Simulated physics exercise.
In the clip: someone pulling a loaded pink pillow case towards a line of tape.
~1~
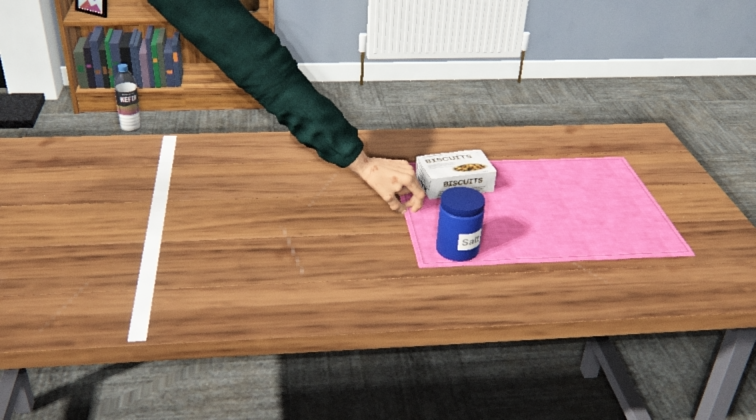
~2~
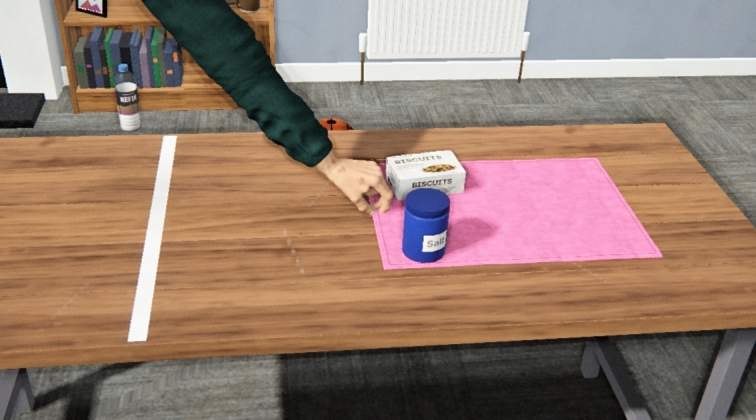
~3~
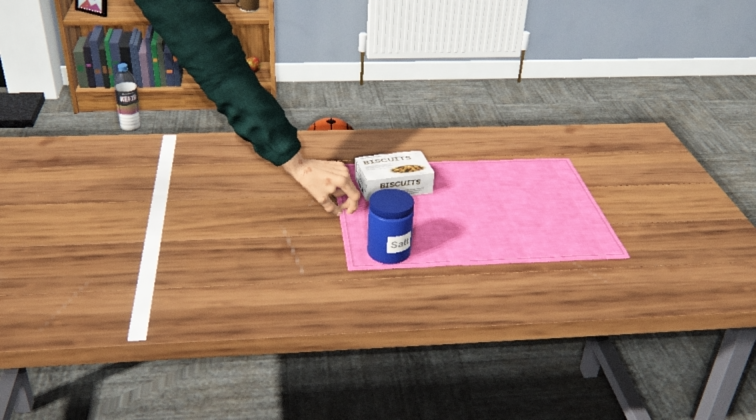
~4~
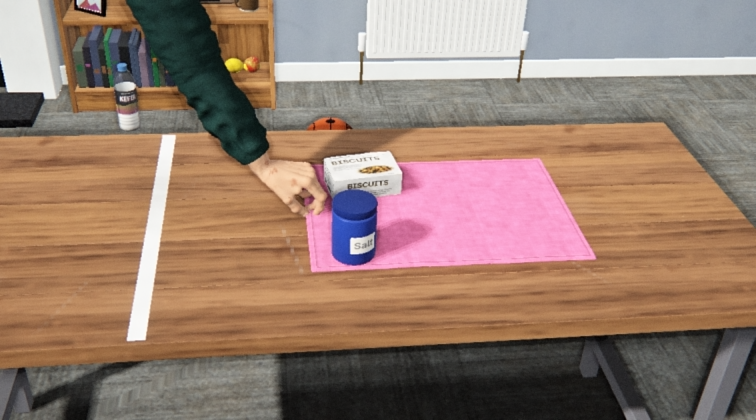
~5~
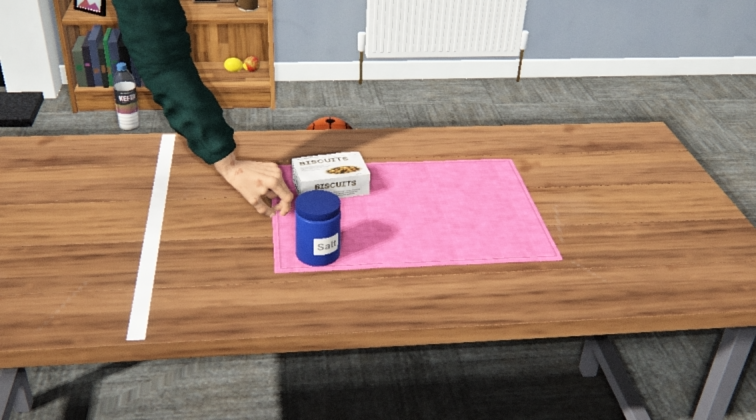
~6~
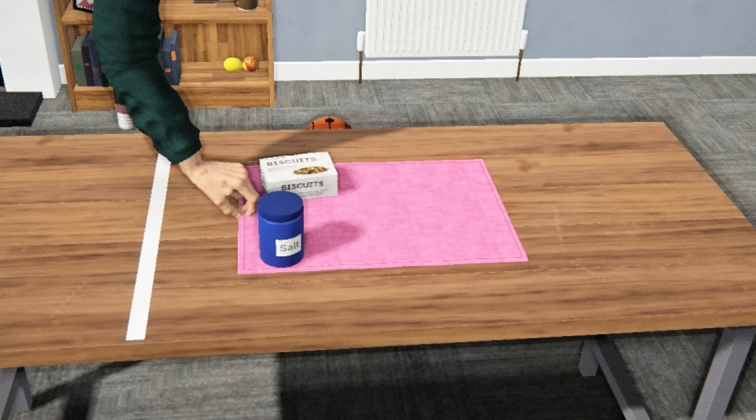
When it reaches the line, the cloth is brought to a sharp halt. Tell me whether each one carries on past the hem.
The blue jar carries on past it. The white packet carries on past it.
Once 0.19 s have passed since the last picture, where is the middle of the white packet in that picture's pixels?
About (180, 181).
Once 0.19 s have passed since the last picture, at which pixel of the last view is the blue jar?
At that time it is near pixel (146, 234).
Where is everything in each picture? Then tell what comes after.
Pillow case end (420, 268); blue jar (463, 198); white packet (456, 163); tape (140, 319), in the first picture.
Pillow case end (384, 269), far hem (662, 257); white packet (426, 164), in the second picture.
Pillow case end (349, 270); blue jar (392, 200), in the third picture.
Pillow case end (312, 272), far hem (596, 259); white packet (363, 165), in the fourth picture.
Pillow case end (275, 273); blue jar (318, 202), in the fifth picture.
Pillow case end (238, 274), far hem (528, 261); blue jar (280, 203); white packet (298, 166); tape (139, 318), in the sixth picture.
Then, 0.08 s later than the last view, hem short of the tape; blue jar on the cloth near (223, 232); white packet on the cloth near (247, 179).
Then, 0.19 s later than the last view, hem at the tape; blue jar ahead of the hem near (146, 234); white packet on the cloth near (180, 181).
Finally, hem at the tape; blue jar knocked over near (60, 248); white packet ahead of the hem near (112, 184). The blue jar leaves the cloth and the white packet shoots off the front.
